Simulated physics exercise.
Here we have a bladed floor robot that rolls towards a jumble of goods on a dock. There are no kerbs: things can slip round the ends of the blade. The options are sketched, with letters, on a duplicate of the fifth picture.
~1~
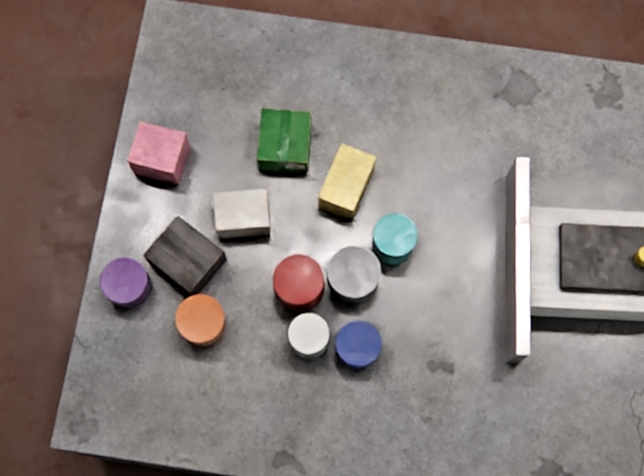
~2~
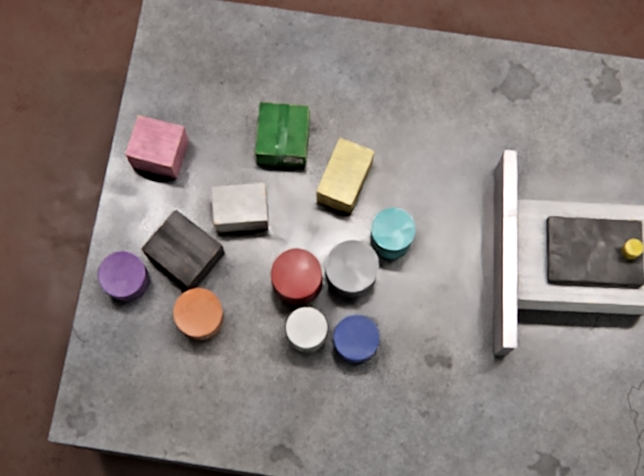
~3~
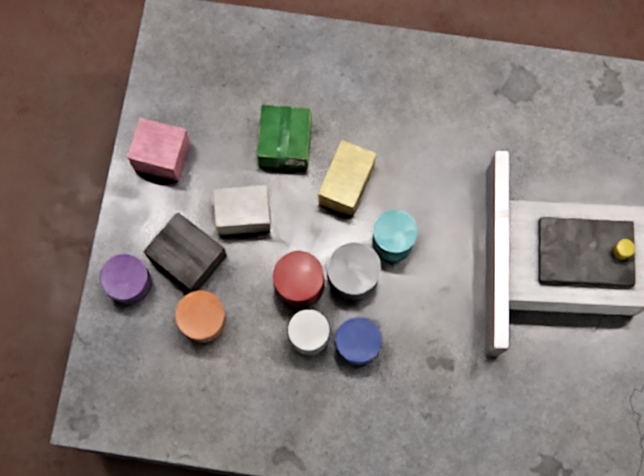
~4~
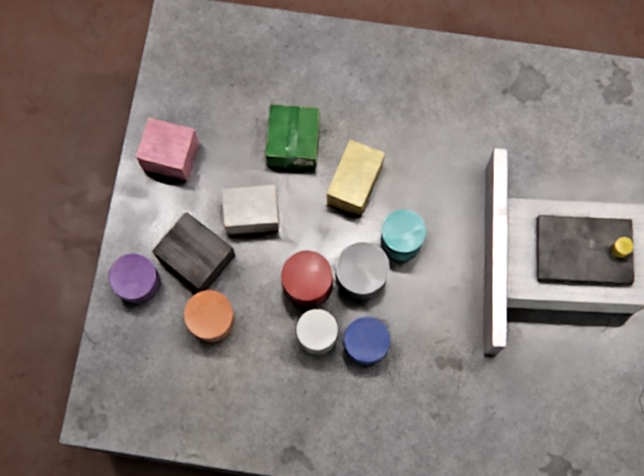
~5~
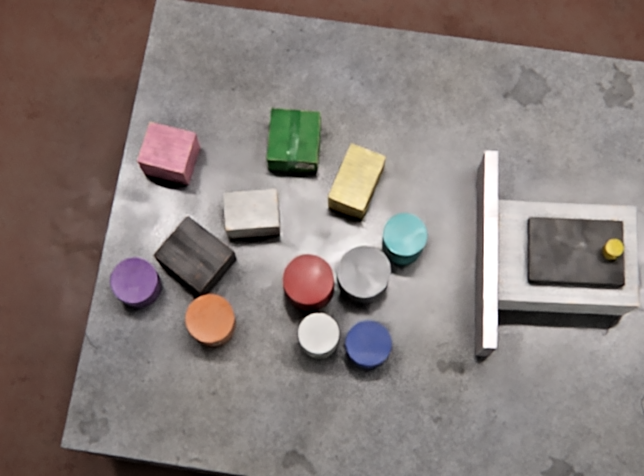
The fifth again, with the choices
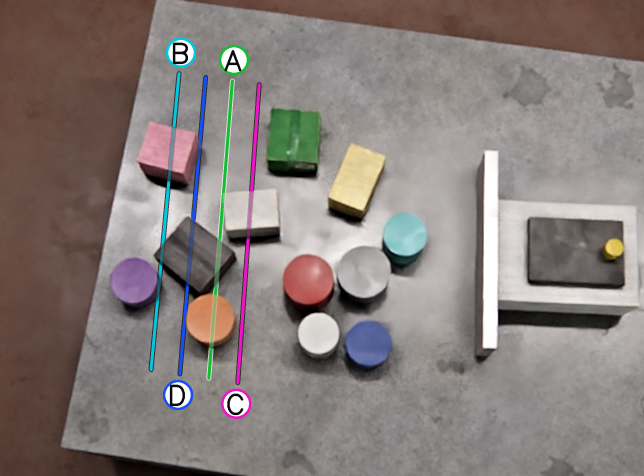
A bladed robot edges left on a grey floor towards colourful blocks and canisters sitting still.
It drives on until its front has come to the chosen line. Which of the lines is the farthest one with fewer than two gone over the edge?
No second one falls up to D.
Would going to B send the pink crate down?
Yes.
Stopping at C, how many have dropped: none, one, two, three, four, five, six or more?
In all, none.
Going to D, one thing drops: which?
The pink crate goes over.
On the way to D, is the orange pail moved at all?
Yes.
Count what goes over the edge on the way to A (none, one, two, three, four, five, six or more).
By then, none.
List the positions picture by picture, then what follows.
Green parcel (284, 141); red canister (299, 284); yellow crate (347, 183), in the first picture.
Robot (588, 250); pink crate (158, 148), in the second picture.
Robot (579, 251); blue pail (358, 342), in the third picture.
Robot (578, 249); grey pail (362, 271), in the fourth picture.
Robot (569, 251); turquoise pail (404, 240); purple pail (137, 284); white crate (252, 214), in the fifth picture.
On the marked copy, A at (221, 224); B at (165, 216); C at (249, 228); D at (193, 220).
With D. Early on, robot (459, 235); blue pail (350, 347); white pail (308, 337).
Further on, robot (350, 220); purple pail (129, 292); black crate (174, 260).
At the end, robot (269, 208); pink crate over the edge; black crate (106, 255); one fallen.
As for the rest, A is within the limit but short; B drops four; C is within the limit but short.
